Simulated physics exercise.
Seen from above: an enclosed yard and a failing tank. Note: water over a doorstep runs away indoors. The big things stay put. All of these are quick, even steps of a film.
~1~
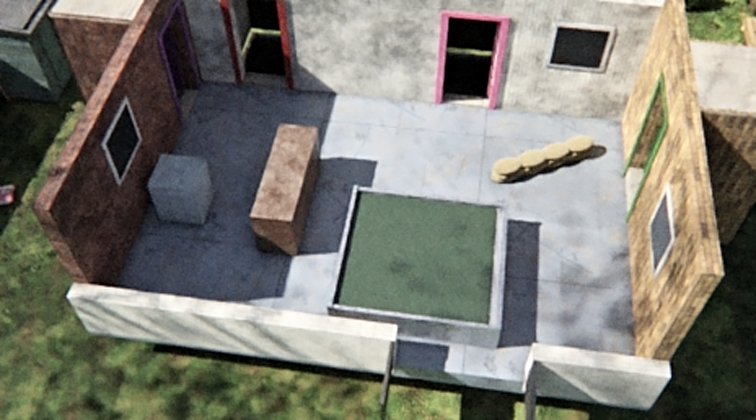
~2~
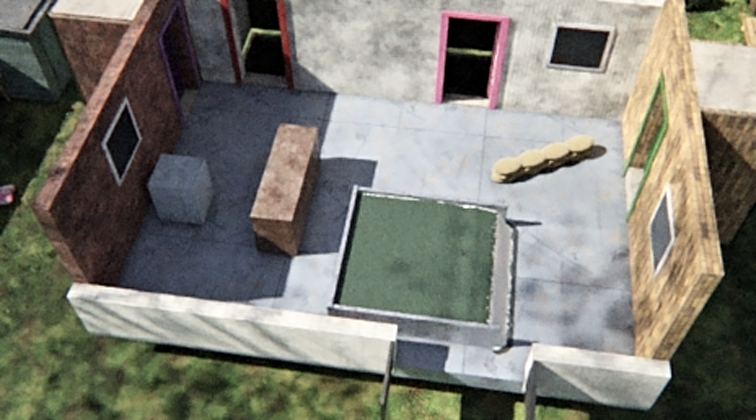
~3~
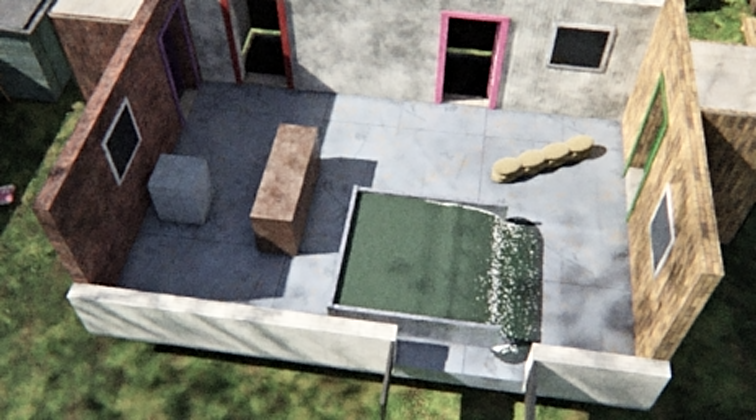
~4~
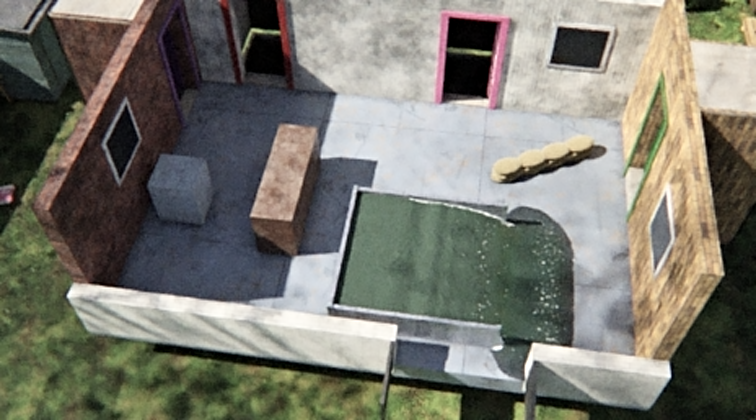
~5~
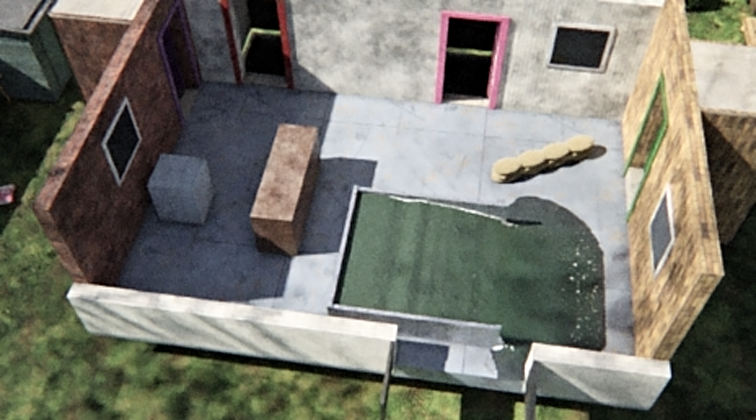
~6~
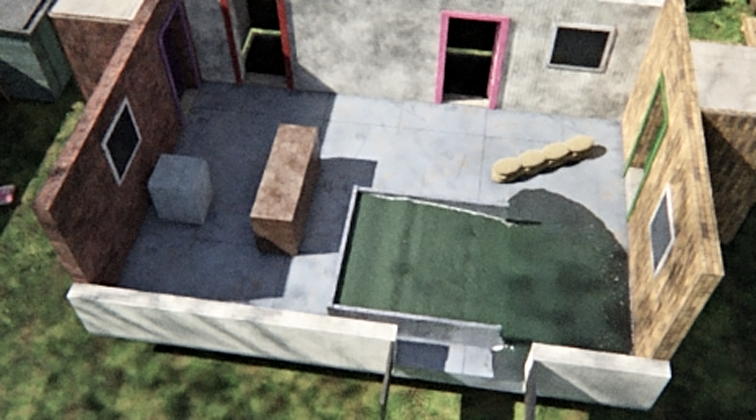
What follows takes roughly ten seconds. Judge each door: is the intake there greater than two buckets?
Purple door, greater; green door, not greater; pink door, not greater; red door, not greater.
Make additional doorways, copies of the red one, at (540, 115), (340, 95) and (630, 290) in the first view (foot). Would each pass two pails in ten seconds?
First stays short of it, second stays short of it, third crosses the line.
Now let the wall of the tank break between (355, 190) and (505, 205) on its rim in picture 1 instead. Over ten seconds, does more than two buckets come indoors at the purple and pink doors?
Purple door: Over the line; pink door: Over the line.
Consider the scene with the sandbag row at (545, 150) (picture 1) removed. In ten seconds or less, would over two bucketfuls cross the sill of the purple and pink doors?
As far as I can tell, the purple door overshoots and the pink door overshoots.
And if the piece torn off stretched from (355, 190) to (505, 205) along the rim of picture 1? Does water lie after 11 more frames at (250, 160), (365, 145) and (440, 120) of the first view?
In turn: Untouched, then inundated, then inundated.
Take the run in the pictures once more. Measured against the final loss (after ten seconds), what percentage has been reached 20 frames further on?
It comes to around 15 per cent.
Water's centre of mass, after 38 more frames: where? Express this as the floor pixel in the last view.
I'd mark it close to (487, 228).
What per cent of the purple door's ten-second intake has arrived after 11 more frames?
That share would be near 0 %.
A moment on, water covers 20 % of the floor; the purple door not reached, the green door wet at the sill, nothing in, the pink door not reached, the red door not reached.
Next, water covers 20 % of the floor; the purple door not reached, the green door wet at the sill, nothing in, the pink door not reached, the red door not reached.
Then, water covers 30 % of the floor; the purple door not reached, the green door wet at the sill, nothing in, the pink door not reached, the red door not reached.
Later, water covers 60 % of the floor; the purple door not reached, the green door wet at the sill, nothing in, the pink door wet at the sill, nothing in, the red door not reached.
In the end, water covers 85 % of the floor; the purple door over two buckets in, the green door wet at the sill, nothing in, the pink door wet at the sill, nothing in, the red door wet at the sill, nothing in.
